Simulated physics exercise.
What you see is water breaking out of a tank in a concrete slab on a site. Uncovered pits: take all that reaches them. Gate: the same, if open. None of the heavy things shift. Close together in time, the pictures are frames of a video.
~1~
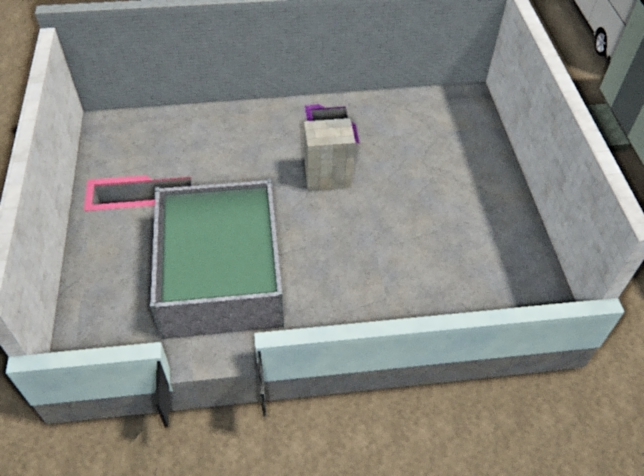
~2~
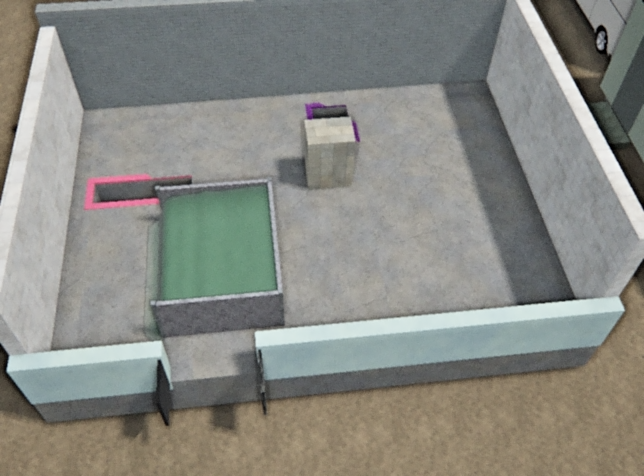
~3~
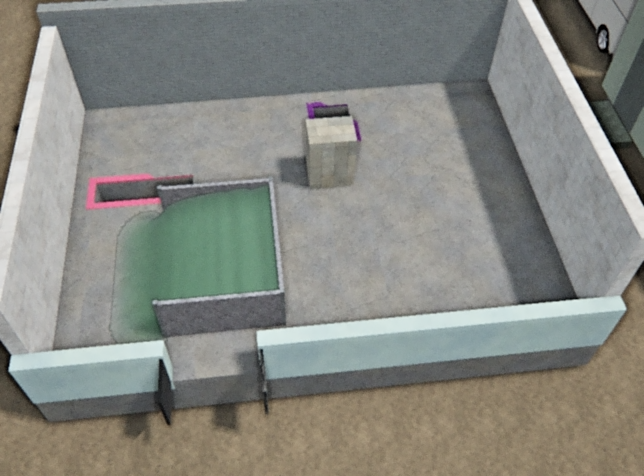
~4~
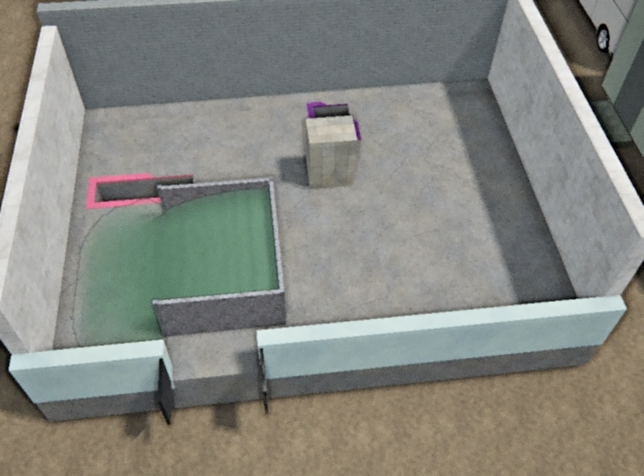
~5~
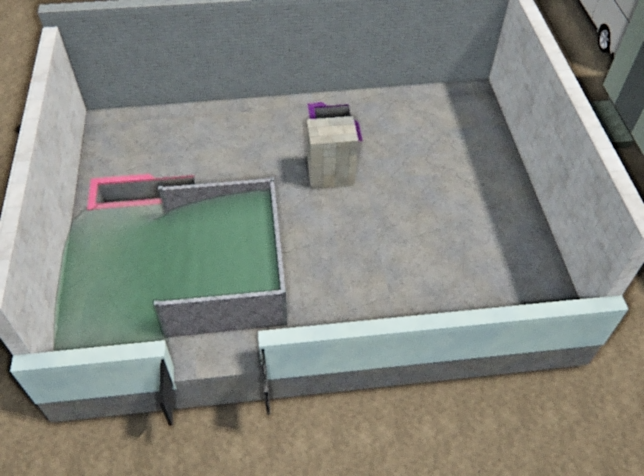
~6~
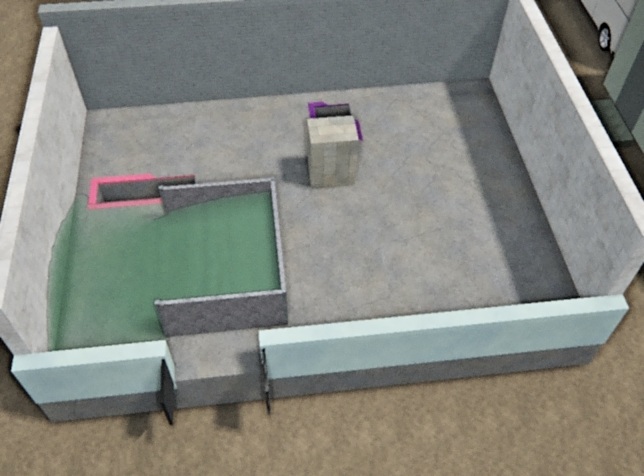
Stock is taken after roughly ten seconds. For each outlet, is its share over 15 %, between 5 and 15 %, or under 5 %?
My prediction: Gate: Five to fifteen per cent, purple pit: Beneath five per cent, pink pit: Past fifteen per cent.
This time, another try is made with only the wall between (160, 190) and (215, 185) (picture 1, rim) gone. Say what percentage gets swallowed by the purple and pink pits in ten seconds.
The purple pit gets 8 per cent and the pink pit 60 per cent.
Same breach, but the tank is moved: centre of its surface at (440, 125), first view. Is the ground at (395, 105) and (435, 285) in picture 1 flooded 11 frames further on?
In turn: Dry, no water.
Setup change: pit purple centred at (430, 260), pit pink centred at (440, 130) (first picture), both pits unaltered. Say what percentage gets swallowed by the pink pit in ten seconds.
Roughly 10 per cent ends up in the pink pit.
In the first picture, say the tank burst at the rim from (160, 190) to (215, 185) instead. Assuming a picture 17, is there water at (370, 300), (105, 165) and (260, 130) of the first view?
Point 1: Unwetted; point 2: Unwetted; point 3: Inundated.
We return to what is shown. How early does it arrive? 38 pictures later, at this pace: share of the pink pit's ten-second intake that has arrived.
Near 80 in a hundred.
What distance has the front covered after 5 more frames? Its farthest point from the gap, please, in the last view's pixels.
The farthest point of the front sits at (85, 132).
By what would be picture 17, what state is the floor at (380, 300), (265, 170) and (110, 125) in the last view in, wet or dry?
The readings in sequence are waterless, waterless, watered.
A moment on, water covers 15 % of the floor; the gate 0 %, the purple pit 0 %, the pink pit 2 %.
Next, water covers 25 % of the floor; the gate 0 %, the purple pit 0 %, the pink pit 9 %.
Then, water covers 40 % of the floor; the gate 4 %, the purple pit 0 %, the pink pit 22 %.
Later, water covers 60 % of the floor; the gate 7 %, the purple pit 1 %, the pink pit 33 %.
In the end, water covers 75 % of the floor; the gate 9 %, the purple pit 2 %, the pink pit 43 %.
